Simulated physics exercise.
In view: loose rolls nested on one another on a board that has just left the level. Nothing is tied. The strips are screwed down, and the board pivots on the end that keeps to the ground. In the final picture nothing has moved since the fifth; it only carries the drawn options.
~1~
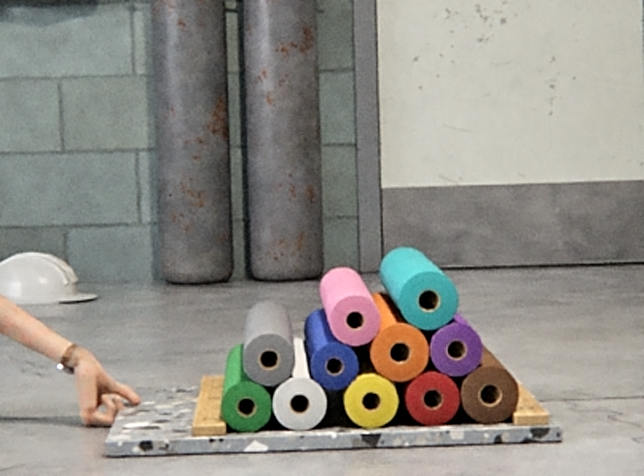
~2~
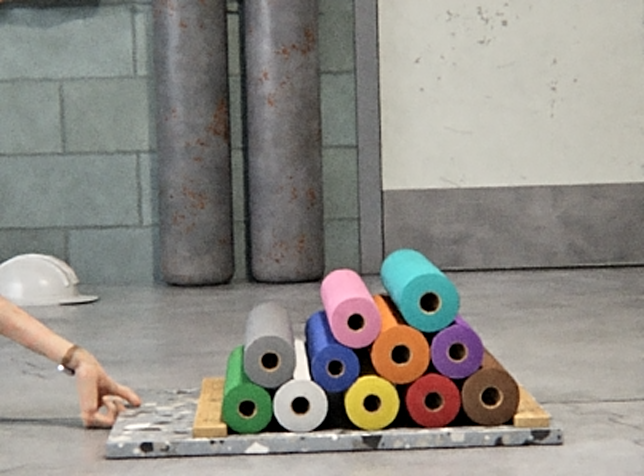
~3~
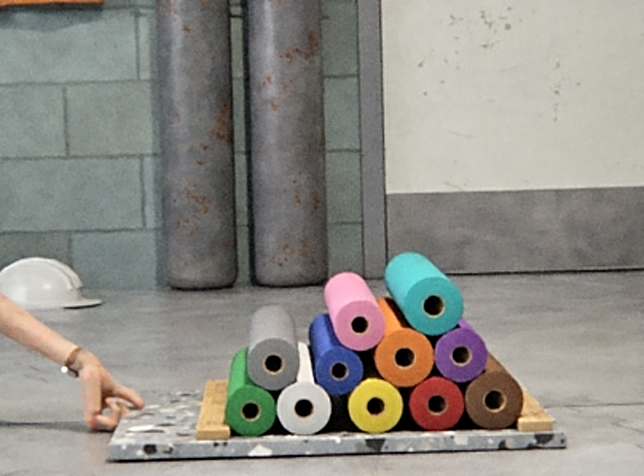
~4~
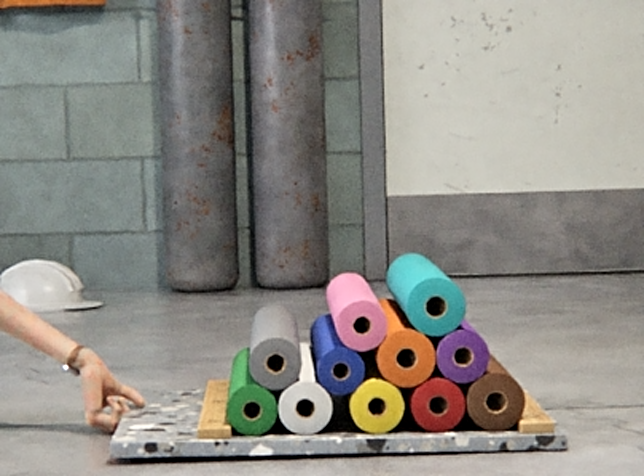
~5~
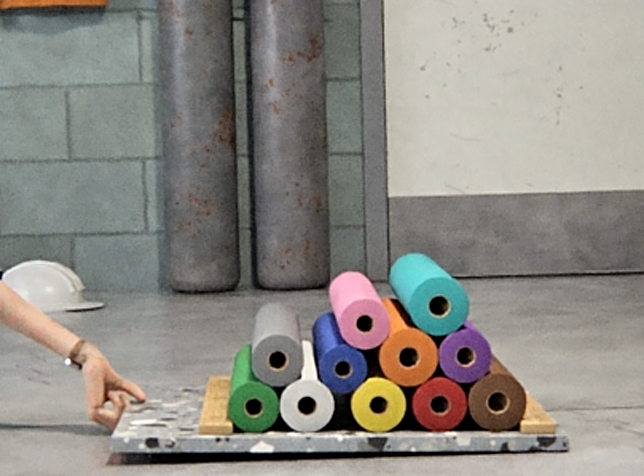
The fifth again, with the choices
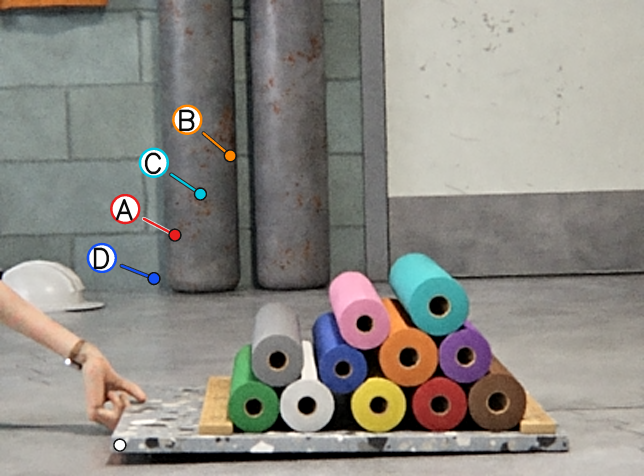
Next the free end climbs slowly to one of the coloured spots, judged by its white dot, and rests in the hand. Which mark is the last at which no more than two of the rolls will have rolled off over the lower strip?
At most to D.
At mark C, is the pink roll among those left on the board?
No.
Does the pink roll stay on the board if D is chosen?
The pink roll: Yes.
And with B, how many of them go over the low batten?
The count is eleven.
On the marked copy, A at (175, 235); B at (230, 156); C at (200, 194); D at (154, 279); the white dot at (120, 445).
Taking D. A third of the way, board at 15°.
Two thirds of the way, board at 23°.
When it is over, board at 23°, none over the low batten.
As for the rest, A eleven over the low batten; B eleven over the low batten; C eleven over the low batten.
